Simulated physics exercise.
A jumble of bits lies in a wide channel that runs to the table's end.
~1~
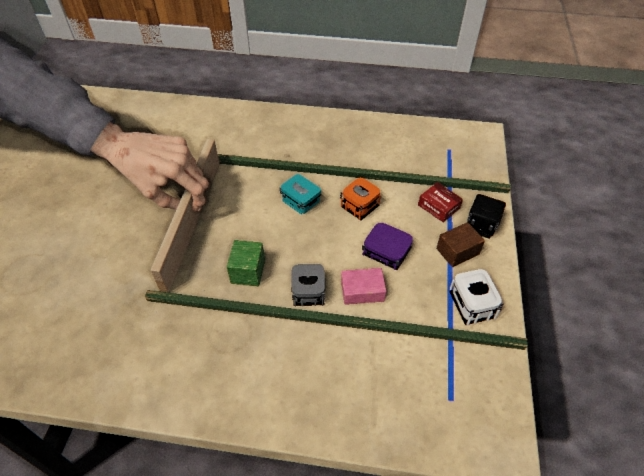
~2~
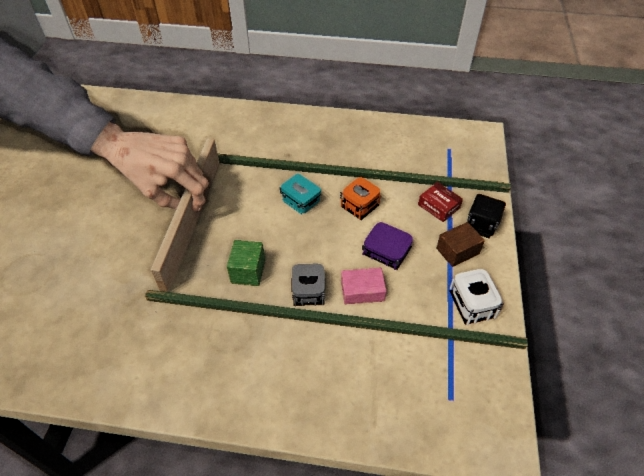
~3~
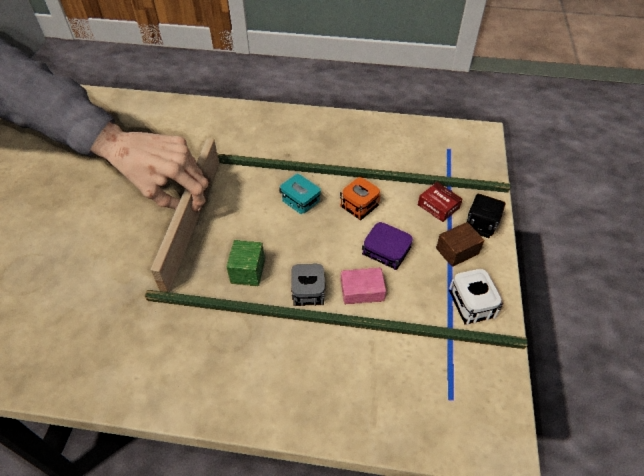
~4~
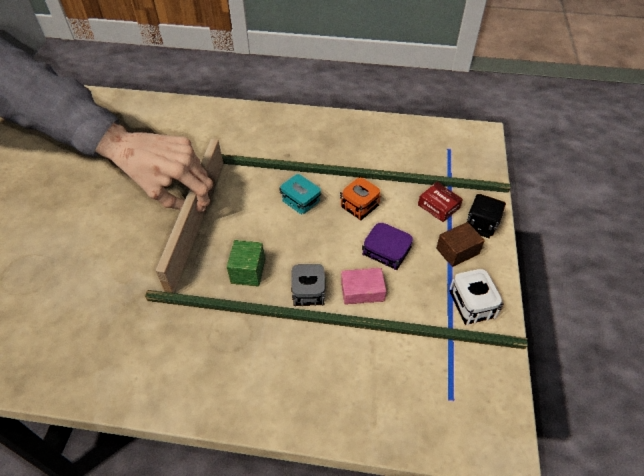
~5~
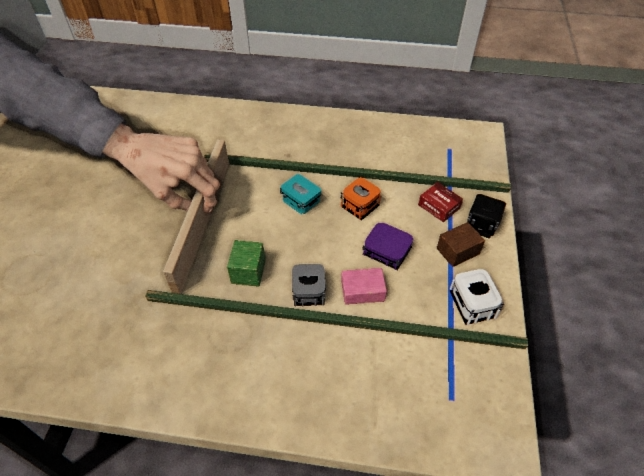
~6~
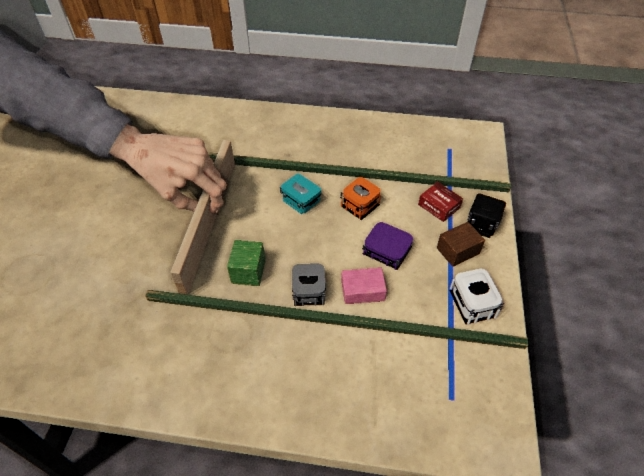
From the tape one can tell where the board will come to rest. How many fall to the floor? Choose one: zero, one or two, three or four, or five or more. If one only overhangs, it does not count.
Three or four.
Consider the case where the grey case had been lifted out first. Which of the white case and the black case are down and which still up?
So the white case goes off the edge and the black case goes off the edge.
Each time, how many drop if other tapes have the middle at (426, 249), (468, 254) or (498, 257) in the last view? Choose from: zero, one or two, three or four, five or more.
Place by place: 1 or 2, then five or more, then 5 or more.
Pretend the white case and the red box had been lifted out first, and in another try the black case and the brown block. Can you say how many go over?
I'd say 2 the first time and 3 the second time.
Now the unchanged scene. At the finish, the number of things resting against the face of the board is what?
The count in contact is 3.
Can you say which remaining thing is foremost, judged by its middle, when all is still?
Foremost: The brown block.
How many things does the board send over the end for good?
Count of fallen: 4.
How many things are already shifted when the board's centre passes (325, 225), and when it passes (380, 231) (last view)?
Moved so far: 5, later 9.
A little later, none off yet; black case at rest near (486, 215); white case at rest near (475, 296); brown block at rest near (460, 244).
Next, none off yet; black case shifted about its own width near (505, 222); white case shifted about its own width near (528, 303); brown block moving near (469, 245).
When it is over, the number that fall off is three or four; down, pink block, red box, white case and black case.
